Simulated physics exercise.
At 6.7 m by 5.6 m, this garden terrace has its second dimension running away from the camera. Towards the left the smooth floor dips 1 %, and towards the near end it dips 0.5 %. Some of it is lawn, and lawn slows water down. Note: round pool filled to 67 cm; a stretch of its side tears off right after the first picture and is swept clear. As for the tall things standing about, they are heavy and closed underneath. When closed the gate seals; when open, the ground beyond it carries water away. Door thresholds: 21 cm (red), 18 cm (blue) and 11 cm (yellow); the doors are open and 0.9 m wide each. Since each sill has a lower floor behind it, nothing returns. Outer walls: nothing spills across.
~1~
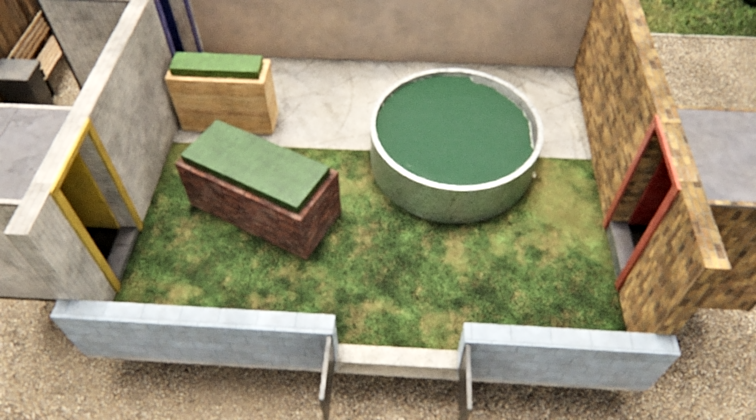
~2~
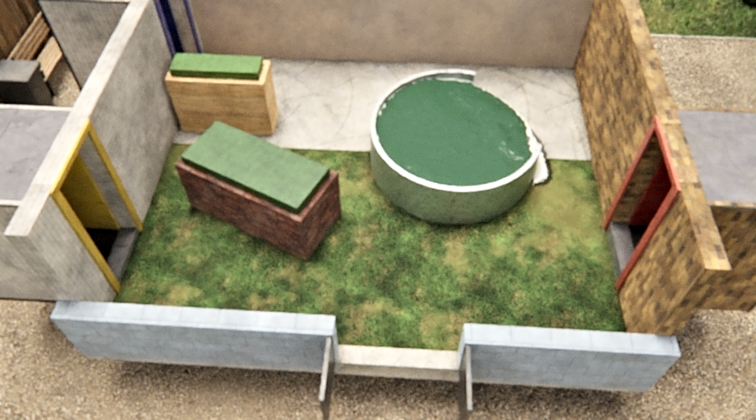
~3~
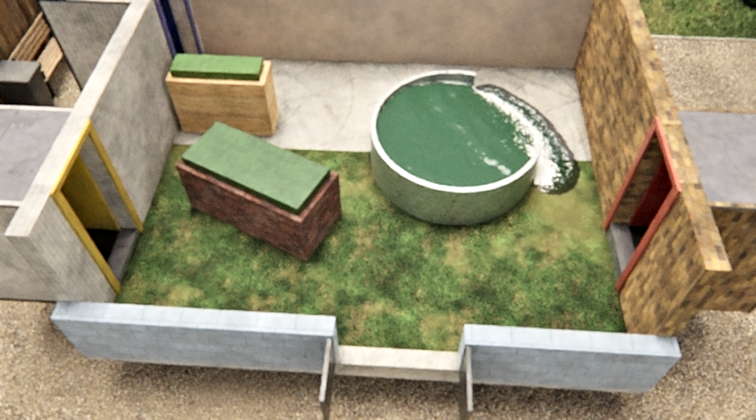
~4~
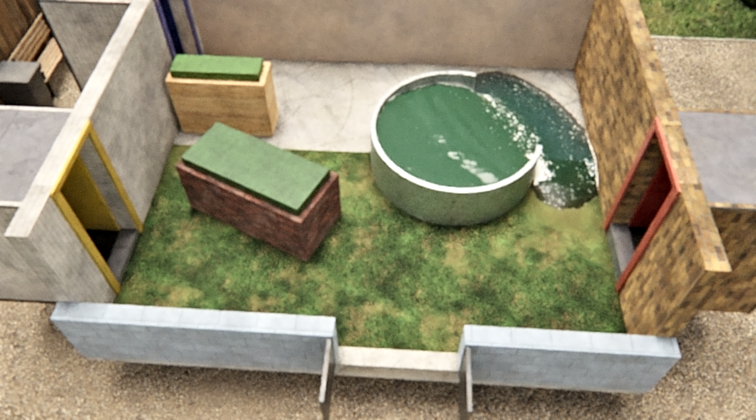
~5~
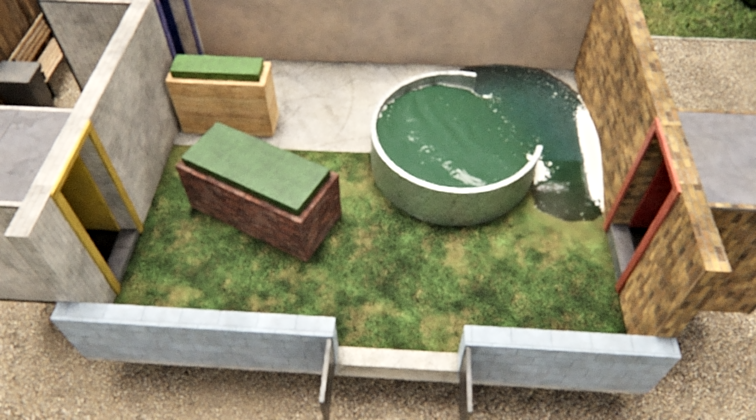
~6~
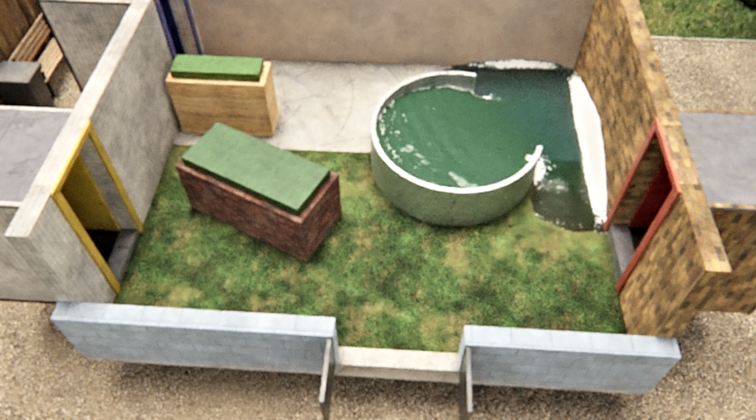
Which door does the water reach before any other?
The red door.
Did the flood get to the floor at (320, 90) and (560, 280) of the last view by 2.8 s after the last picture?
Awash, then awash.
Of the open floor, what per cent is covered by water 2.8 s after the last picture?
Wet share: Near 60 percent.
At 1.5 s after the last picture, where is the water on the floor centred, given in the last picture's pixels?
Pixel position near (501, 136).
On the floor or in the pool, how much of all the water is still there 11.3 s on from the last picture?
Near 90 in a hundred is still there.
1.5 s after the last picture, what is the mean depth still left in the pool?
About 28 centimetres on average.
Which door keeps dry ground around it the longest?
It's the yellow one.
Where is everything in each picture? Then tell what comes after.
The round pool at (456, 128) is whole and still, 67 cm deep, in the first frame.
Water pours out at (517, 126) and has run 1.0 m, to (543, 180); deepest outside 32 cm, 67 cm at the round pool's back, in the second frame.
The front is at (564, 188), 1.3 m from the gap at (517, 128); 1.5 m2 of floor is under water; 67 cm left at the back of the round pool, in the third frame.
Water pours out at (517, 130) and has run 1.6 m, to (575, 204); deepest outside 33 cm, 67 cm at the round pool's back, in the fourth frame.
The front is at (475, 66), 1.8 m from the gap at (517, 131); 4.4 m2 of floor is under water; 67 cm left at the back of the round pool, in the fifth frame.
Water pours out at (517, 131) and has run 2.1 m, to (604, 229); deepest outside 61 cm, 62 cm at the round pool's back, in the sixth frame.
A moment later water covers 20 % of the floor and is deepest (62 cm) near (574, 76); red door reached 0.3 s after the last picture, blue door not reached, yellow door not reached.
Soon after water covers 30 % of the floor and is deepest (48 cm) near (574, 76); red door reached 0.3 s after the last picture, blue door not reached, yellow door not reached.
Next water covers 60 % of the floor and is deepest (24 cm) near (495, 115); red door reached 0.3 s after the last picture, blue door reached 2.7 s after the last picture, yellow door not reached.
Later on water covers 90 % of the floor and is deepest (17 cm) near (200, 104); red door reached 0.3 s after the last picture, blue door reached 2.7 s after the last picture, yellow door reached 5.4 s after the last picture.
At the end water covers 100 % of the floor and is deepest (12 cm) near (153, 201); red door reached 0.3 s after the last picture, blue door reached 2.7 s after the last picture, yellow door reached 5.4 s after the last picture.
